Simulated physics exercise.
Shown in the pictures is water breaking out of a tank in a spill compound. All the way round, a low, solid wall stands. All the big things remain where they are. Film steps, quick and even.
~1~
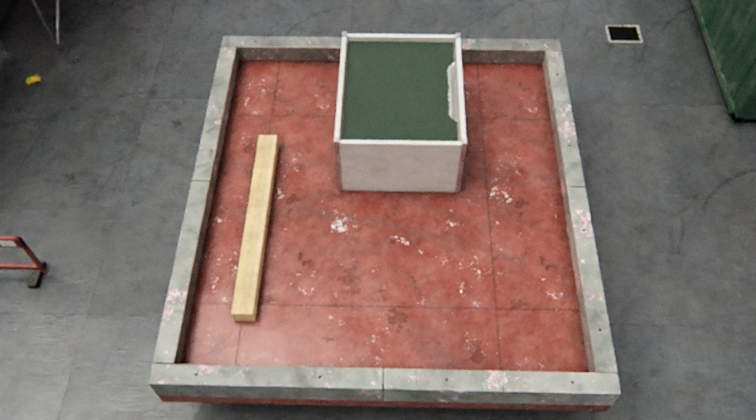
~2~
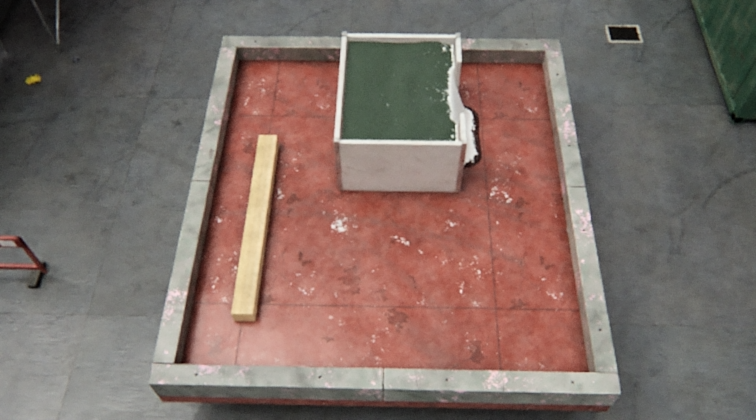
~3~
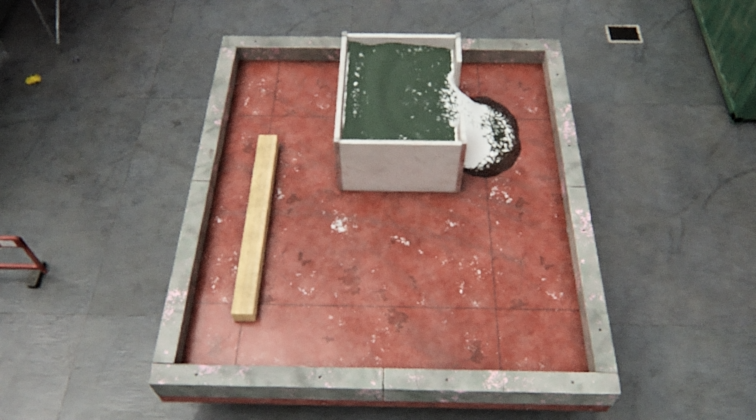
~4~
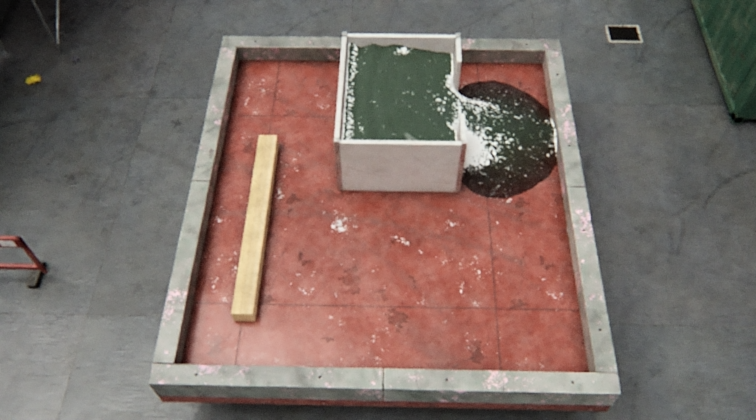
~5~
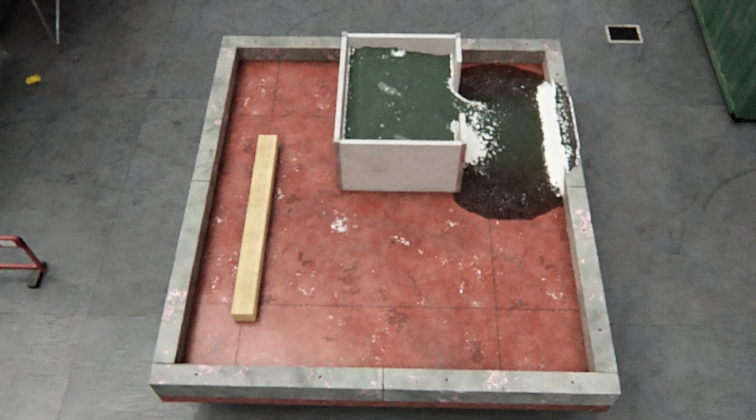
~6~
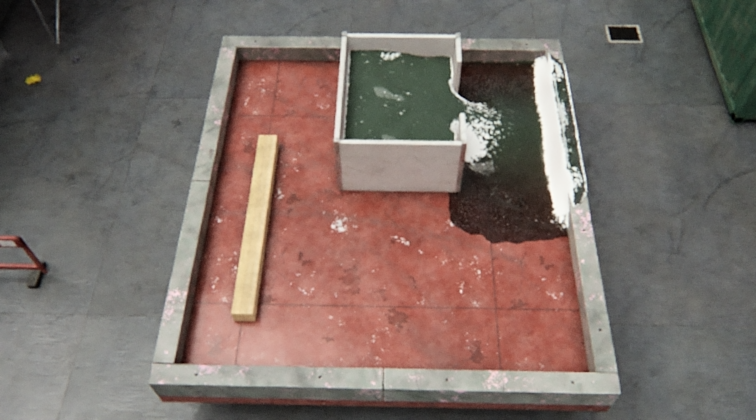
Dark green water pours through a gap in the right side of a white tank, spreads across the red floor of a walled compound, then washes white against the right wall and extends along it, while a wooden beam lies still.
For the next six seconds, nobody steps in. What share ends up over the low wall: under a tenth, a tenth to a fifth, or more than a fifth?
The part that gets over is a tenth to a fifth.
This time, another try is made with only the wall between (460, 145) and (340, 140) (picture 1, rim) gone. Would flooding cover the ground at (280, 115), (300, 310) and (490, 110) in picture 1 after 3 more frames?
Taking them as listed, I'd say unwetted, drenched and unwetted.
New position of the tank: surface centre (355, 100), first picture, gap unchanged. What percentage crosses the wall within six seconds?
Near 10 in a hundred.
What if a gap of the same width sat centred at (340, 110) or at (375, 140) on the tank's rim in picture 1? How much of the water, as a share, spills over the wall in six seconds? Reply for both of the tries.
First 6 per cent, then 8 per cent.
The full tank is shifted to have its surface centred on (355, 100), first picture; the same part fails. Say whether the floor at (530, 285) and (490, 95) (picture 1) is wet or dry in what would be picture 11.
Submerged, submerged.
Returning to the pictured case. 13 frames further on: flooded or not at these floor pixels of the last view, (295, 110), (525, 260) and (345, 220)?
Spared, submerged, spared.
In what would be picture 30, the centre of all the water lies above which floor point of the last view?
Centre: Close to (424, 178).
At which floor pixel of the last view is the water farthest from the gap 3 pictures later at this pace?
Roughly at (574, 321).
A moment on, water covers 20 % of the floor; the low wall has let 1 % over.
Next, water covers 25 % of the floor; the low wall has let 6 % over.
Then, water covers 40 % of the floor; the low wall has let 14 % over.
Later, water covers 60 % of the floor; the low wall has let 15 % over.
In the end, water covers 75 % of the floor; the low wall has let 15 % over.
